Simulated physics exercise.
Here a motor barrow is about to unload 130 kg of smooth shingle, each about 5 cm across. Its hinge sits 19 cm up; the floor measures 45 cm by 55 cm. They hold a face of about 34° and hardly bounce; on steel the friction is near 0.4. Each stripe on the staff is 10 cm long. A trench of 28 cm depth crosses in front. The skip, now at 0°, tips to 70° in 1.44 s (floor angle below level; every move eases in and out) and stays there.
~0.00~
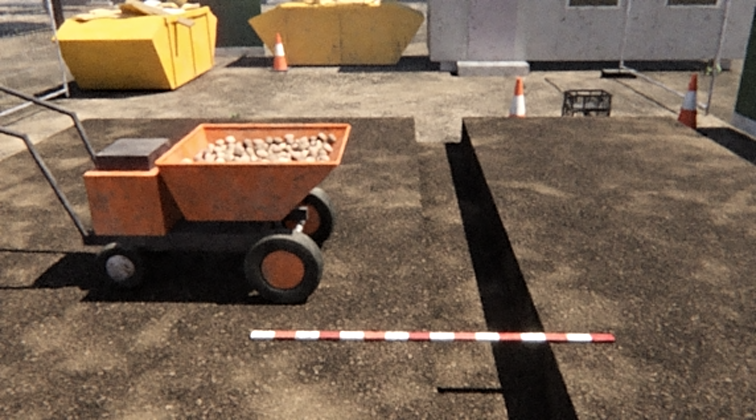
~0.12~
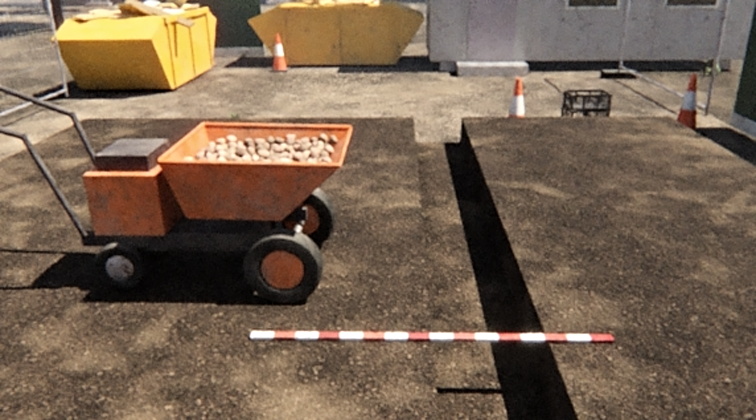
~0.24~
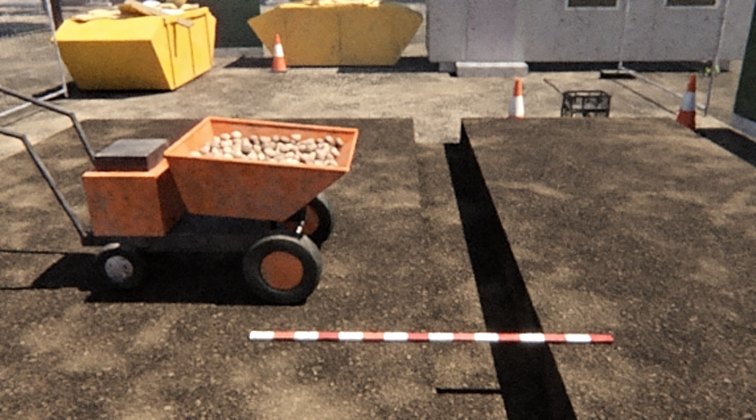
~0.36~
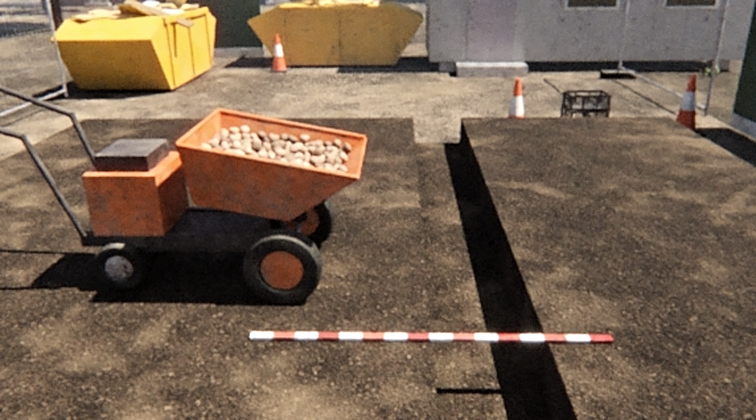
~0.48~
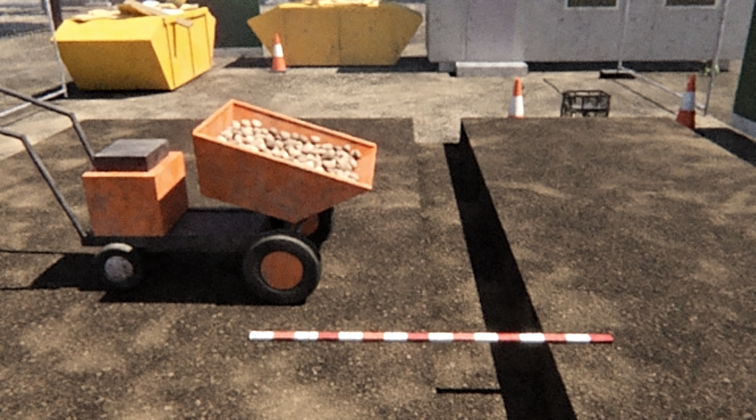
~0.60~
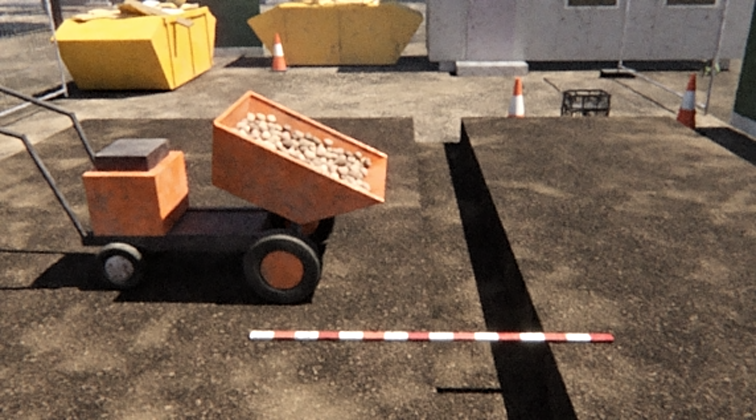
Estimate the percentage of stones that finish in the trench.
Roughly 95 per cent ends in the trench.
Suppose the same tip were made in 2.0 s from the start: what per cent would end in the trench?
In that case some 95 per cent.
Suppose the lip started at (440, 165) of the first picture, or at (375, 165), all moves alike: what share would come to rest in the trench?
Near 55 per cent from the first place, 100 from the second.
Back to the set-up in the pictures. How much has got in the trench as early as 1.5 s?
Some 50 per cent.
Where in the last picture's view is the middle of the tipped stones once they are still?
Their middle is at about (470, 309).
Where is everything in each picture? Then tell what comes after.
The skip is at 0°, its lip at (337, 164); the top of the load is at (294, 146), in the first picture.
The skip is at 1°, its lip at (340, 166); the top of the load is at (270, 150); the stones move at 0.2 m/s on average, in the second picture.
Lip at (347, 170), floor tilted 5°, highest stones at (249, 146); the stones move at 0.3 m/s on average, in the third picture.
The skip is at 11°, its lip at (358, 178); the top of the load is at (233, 139); the stones move at 0.4 m/s on average, in the fourth picture.
Lip at (370, 189), floor tilted 18°, highest stones at (237, 131); the stones move at 0.5 m/s on average, in the fifth picture.
Lip at (383, 202), floor tilted 26°, highest stones at (248, 125); the stones move at 0.6 m/s on average, in the sixth picture.
After 1.1 s the floor is at 59°; 99 % in the skip, 1 % short of the trench; the foremost stones are at (415, 242).
After 1.5 s the floor is at 70°; 39 % in the skip, 8 % short of the trench, 52 % in the trench; the foremost stones are at (516, 316).
After 1.9 s the floor is at 70°; 10 % in the skip, 8 % short of the trench, 82 % in the trench; the foremost stones are at (518, 320).
After 3.8 s the floor is at 70°; 0 % in the skip, 5 % short of the trench, 95 % in the trench; the foremost stones are at (521, 330).
